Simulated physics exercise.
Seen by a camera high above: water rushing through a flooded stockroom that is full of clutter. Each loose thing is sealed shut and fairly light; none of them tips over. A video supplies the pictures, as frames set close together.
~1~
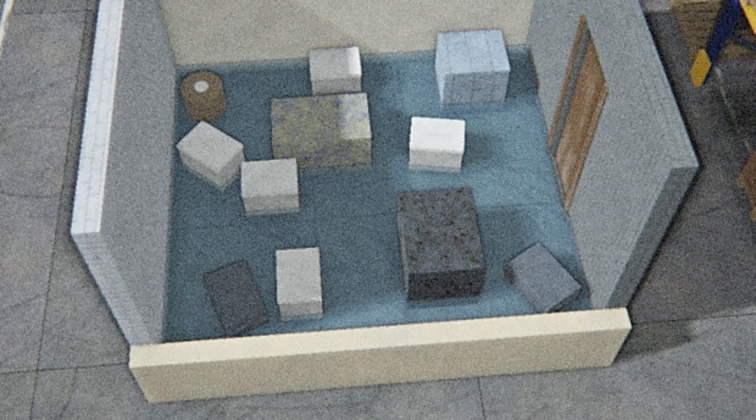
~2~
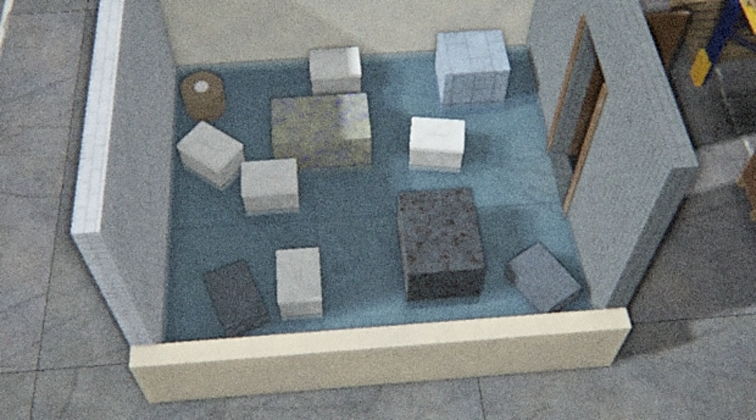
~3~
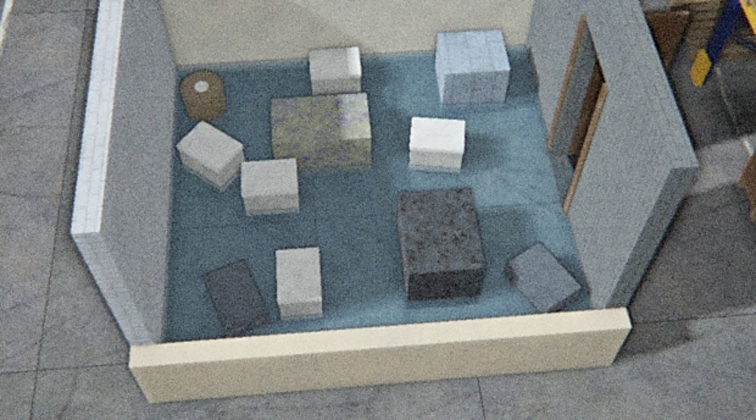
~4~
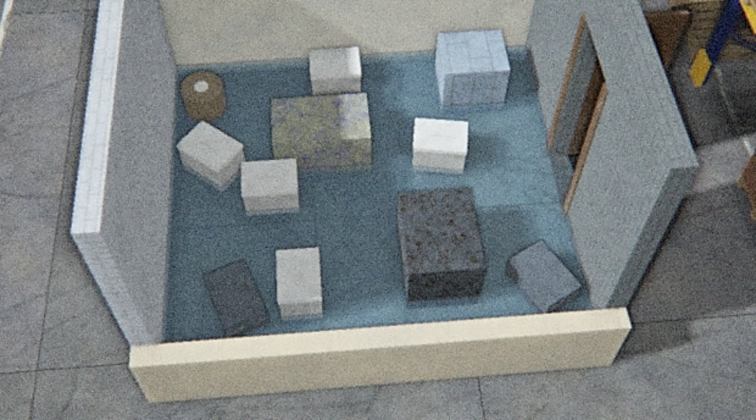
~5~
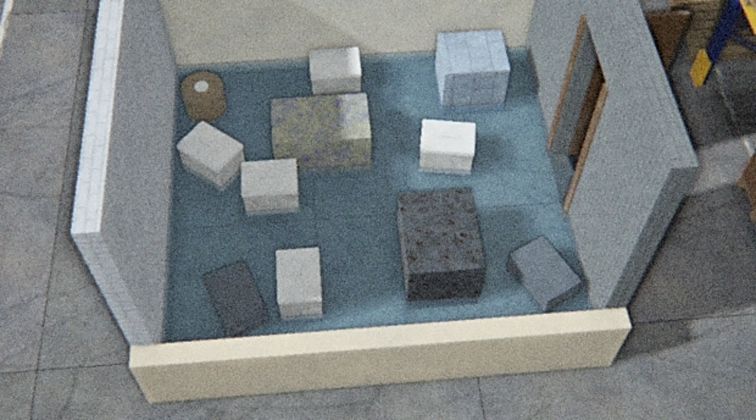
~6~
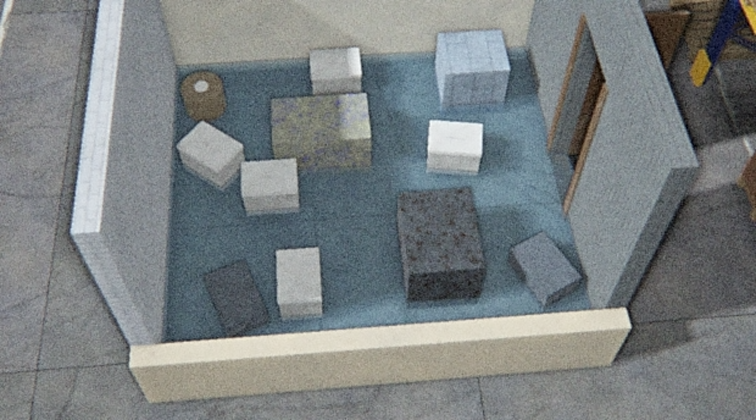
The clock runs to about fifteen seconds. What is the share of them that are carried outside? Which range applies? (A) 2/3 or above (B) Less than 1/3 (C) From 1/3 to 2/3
Option B: Less than 1/3.
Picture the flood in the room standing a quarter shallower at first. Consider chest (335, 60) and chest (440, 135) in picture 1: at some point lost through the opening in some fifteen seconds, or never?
Remains, then swept away.
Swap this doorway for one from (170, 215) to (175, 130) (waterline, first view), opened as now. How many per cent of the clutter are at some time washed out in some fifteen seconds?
It comes to about 60 per cent of the things.
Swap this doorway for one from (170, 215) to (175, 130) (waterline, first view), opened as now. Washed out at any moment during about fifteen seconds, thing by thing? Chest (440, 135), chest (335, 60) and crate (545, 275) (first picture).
Turn by turn - stays put, departs, stays put.
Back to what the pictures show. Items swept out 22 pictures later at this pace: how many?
2.
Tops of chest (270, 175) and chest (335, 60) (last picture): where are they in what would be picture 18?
My guess is around (317, 176) and around (389, 69).
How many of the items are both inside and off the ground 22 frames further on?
Count: 6.
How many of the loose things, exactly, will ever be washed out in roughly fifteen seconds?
The number is 2.
A moment on, 0 of 8 are out; 8 afloat.
Next, 1 of 8 are out; 7 afloat.
Later, 2 of 8 are out; 6 afloat.
In the end, 2 of 8 are out; 6 afloat.
